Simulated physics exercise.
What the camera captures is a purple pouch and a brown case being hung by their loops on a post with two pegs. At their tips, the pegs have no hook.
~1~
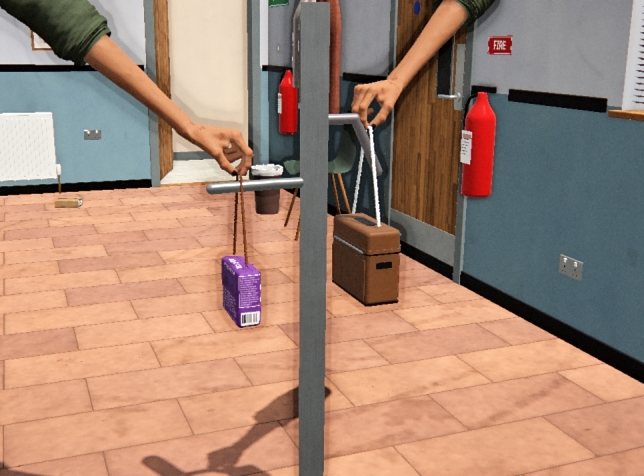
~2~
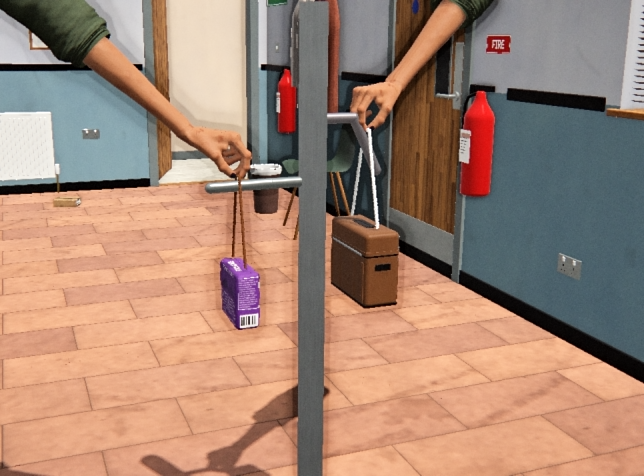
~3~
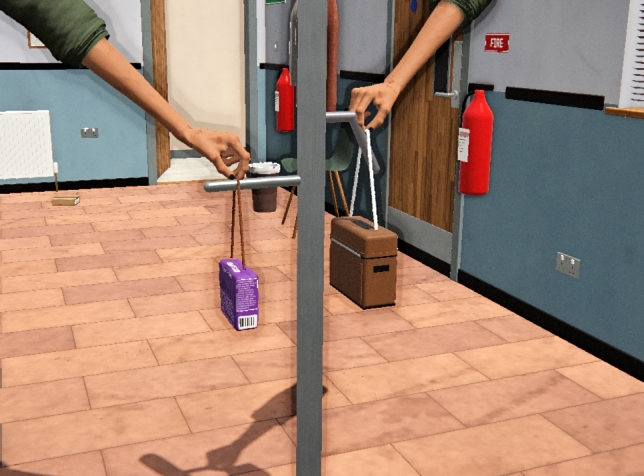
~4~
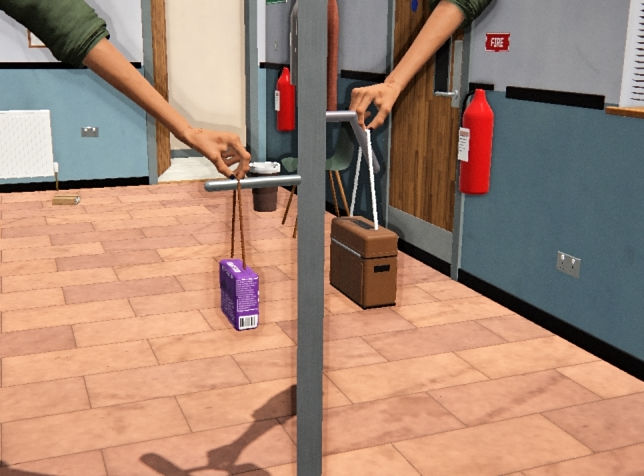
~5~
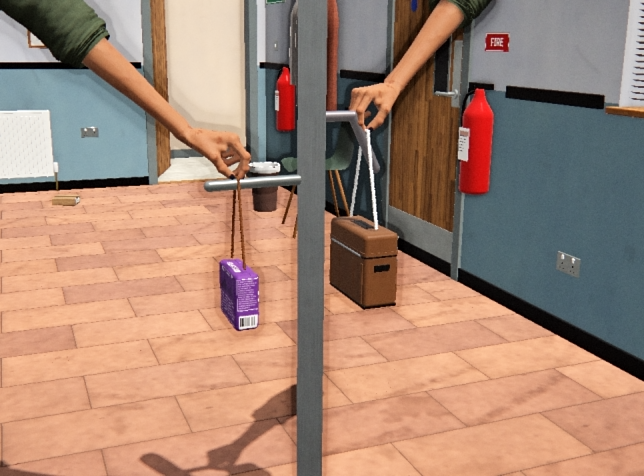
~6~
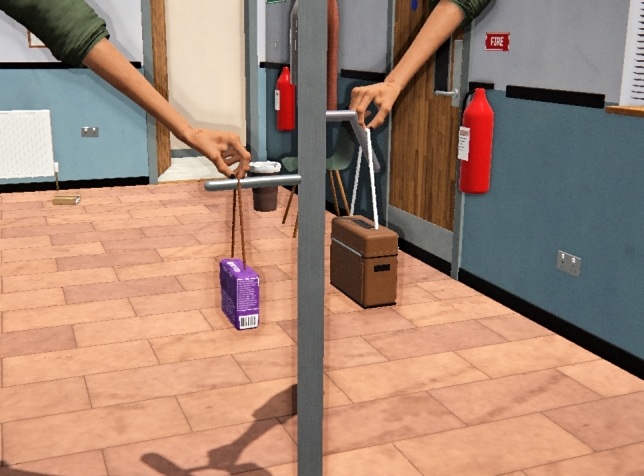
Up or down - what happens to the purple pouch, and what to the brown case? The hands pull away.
Purple pouch: Up; brown case: Down.
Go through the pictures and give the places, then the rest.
The first picture shows purple pouch (241, 291); brown case (365, 257); left peg tip (212, 189); right peg tip (378, 171).
The second picture shows purple pouch (240, 293); brown case (363, 259).
The third picture shows purple pouch (238, 294); brown case (362, 260).
The fourth picture shows purple pouch (239, 294); brown case (362, 260).
The fifth picture shows purple pouch (239, 294); brown case (362, 260).
The sixth picture shows purple pouch (239, 294); brown case (363, 260); left peg tip (209, 186), about level; right peg tip (375, 168), sloping steeply down.
Then, 0.44 s after the last picture, purple pouch hanging near (240, 296); brown case on the floor.
At rest, purple pouch hanging near (239, 296); brown case on the floor. The purple pouch holds on and the brown case comes down.
